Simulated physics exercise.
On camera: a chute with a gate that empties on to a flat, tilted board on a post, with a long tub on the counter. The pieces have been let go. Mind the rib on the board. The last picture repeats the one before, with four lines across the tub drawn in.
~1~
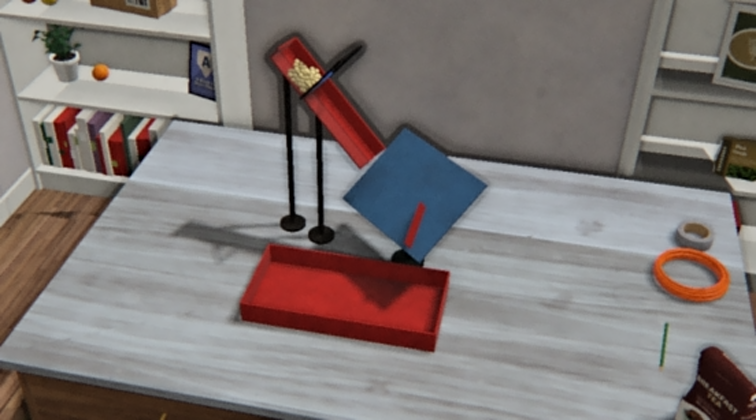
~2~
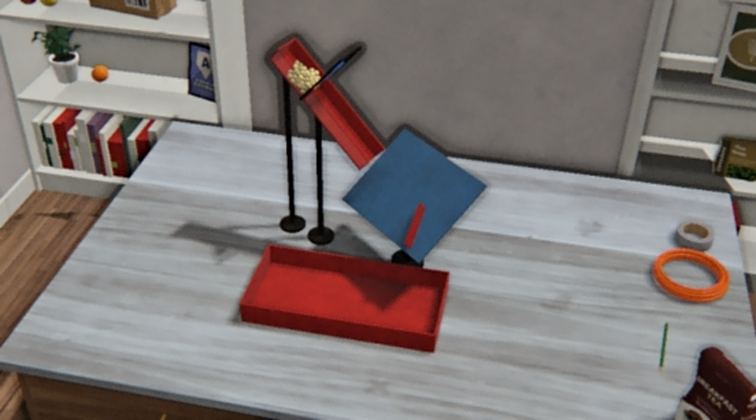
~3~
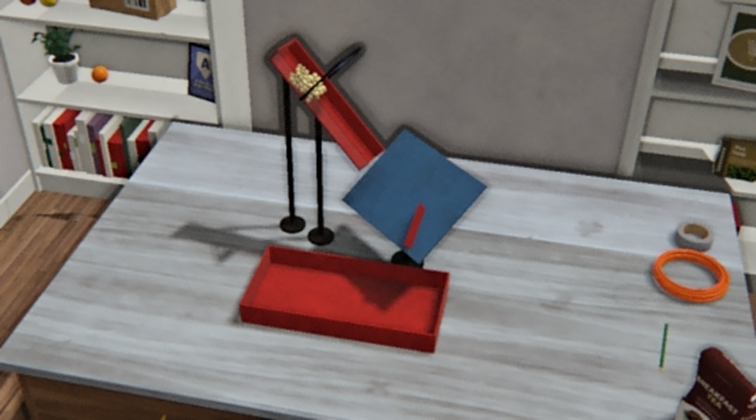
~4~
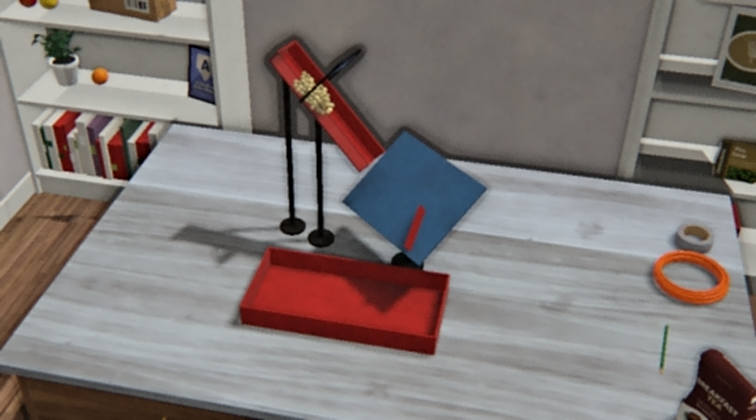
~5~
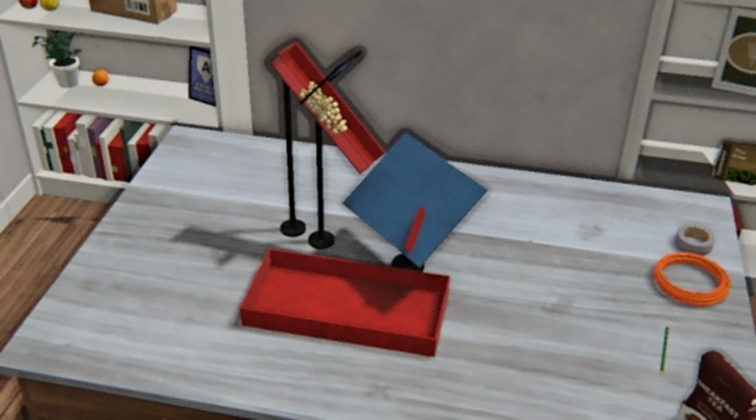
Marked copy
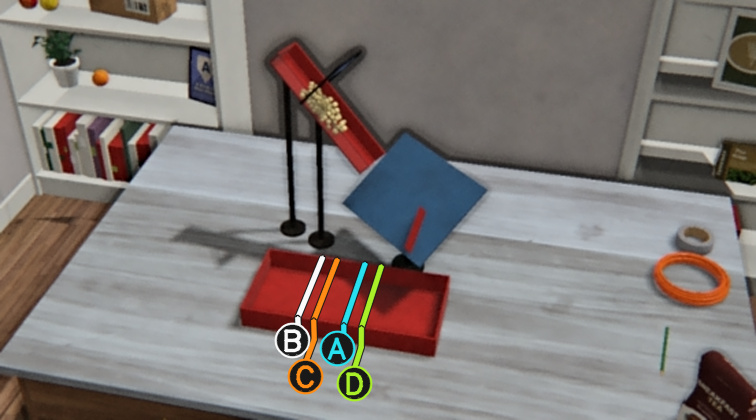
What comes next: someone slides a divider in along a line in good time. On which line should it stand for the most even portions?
D is best.
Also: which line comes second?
The answer is A.
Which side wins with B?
Right.
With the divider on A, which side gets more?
More lands on the right.
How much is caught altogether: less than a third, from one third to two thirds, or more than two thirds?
More than two thirds.
On the marked copy, line A crosses the front rim at (343, 324); line B crosses the front rim at (298, 317); line C crosses the front rim at (313, 319); line D crosses the front rim at (361, 327).
For line A, of what is caught, roughly a quarter on the left of the divider, the larger part on the right.
For line B, of what is caught, not one piece on the left of the divider, every piece on the right.
For line C, of what is caught, not one piece on the left of the divider, every piece on the right.
For line D, of what is caught, roughly a third on the left of the divider, roughly two thirds on the right.
